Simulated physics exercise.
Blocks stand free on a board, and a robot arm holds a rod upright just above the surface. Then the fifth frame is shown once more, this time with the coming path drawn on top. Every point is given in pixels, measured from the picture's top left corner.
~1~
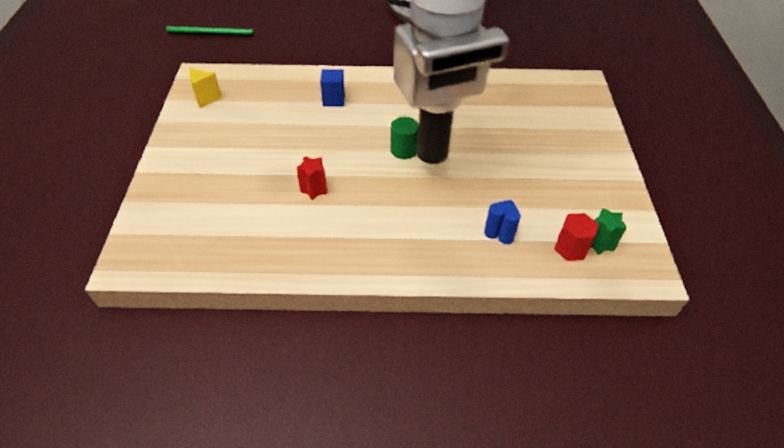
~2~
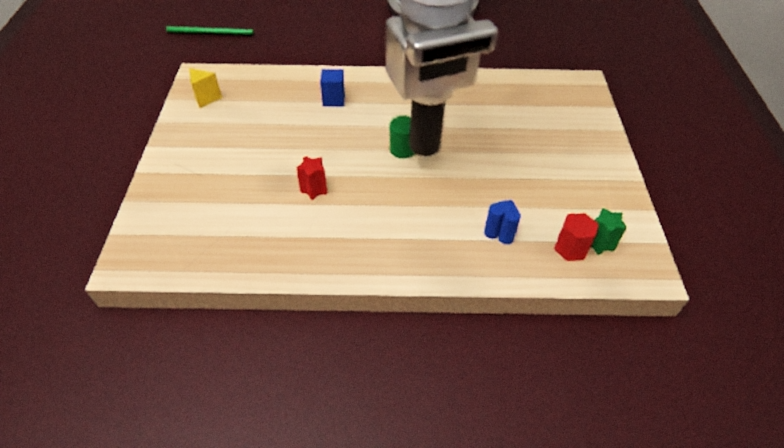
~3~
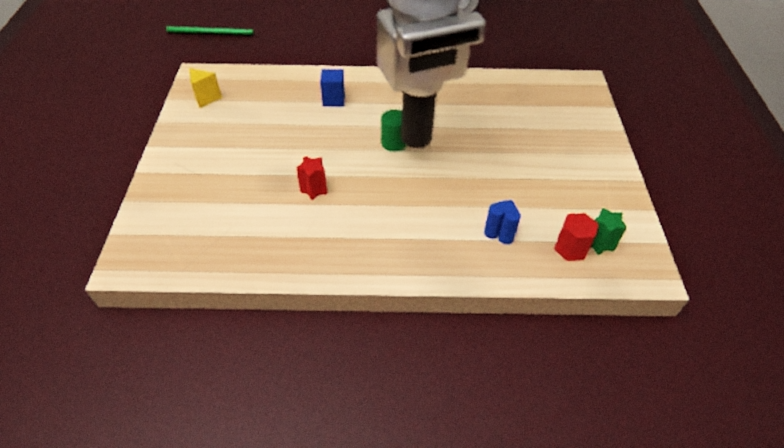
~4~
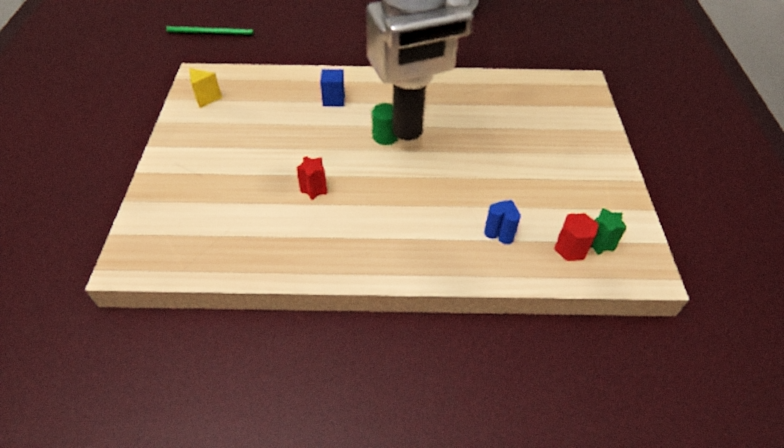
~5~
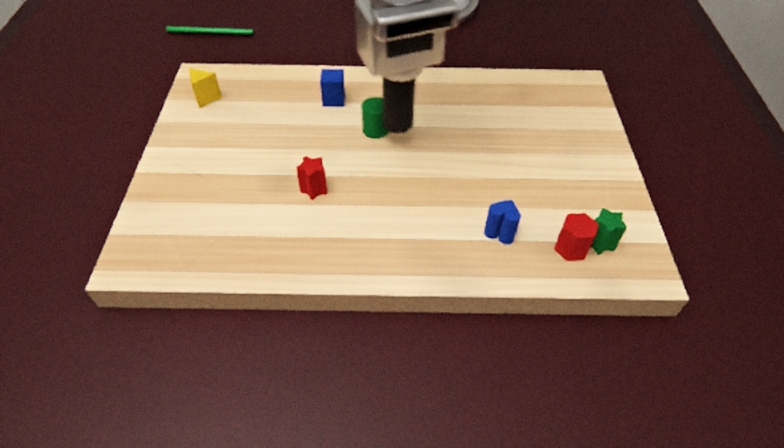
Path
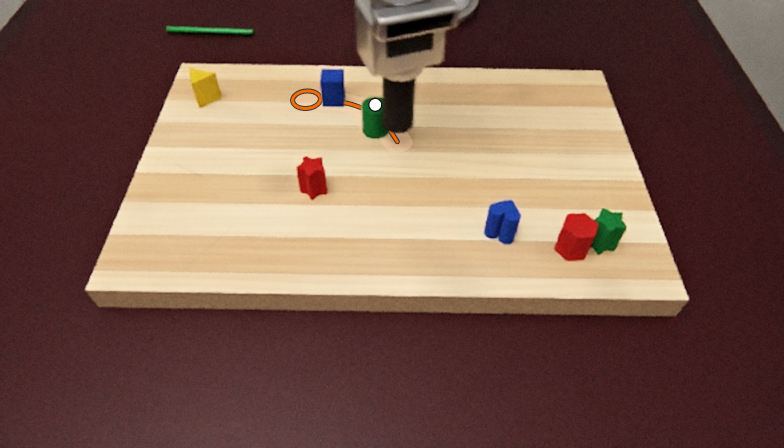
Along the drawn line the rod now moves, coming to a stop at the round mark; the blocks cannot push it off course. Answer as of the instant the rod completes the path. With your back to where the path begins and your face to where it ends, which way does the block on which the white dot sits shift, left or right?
That's a shift to the left.
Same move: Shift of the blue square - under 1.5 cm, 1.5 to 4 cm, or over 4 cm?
Result: Over 4 cm.
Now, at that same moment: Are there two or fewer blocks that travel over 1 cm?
Yes - that is the case.
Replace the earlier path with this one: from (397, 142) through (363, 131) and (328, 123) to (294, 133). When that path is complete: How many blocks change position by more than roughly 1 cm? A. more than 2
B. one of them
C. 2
That would be C.
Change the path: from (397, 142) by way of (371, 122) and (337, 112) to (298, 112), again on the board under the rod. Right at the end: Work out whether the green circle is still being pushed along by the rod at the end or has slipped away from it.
Kept ahead.
Path on the board, from (397, 142) through (378, 118) and (345, 103) to (307, 100); the dot is on the green circle.
What follows on the original path. One third of the way, rod (377, 99); green circle (349, 90).
Two thirds of the way, rod (344, 85); blue square (316, 72), turned 75° clockwise; green circle (320, 87).
At the end, rod (304, 81); blue square (282, 68), turned 120° clockwise; green circle (295, 91).
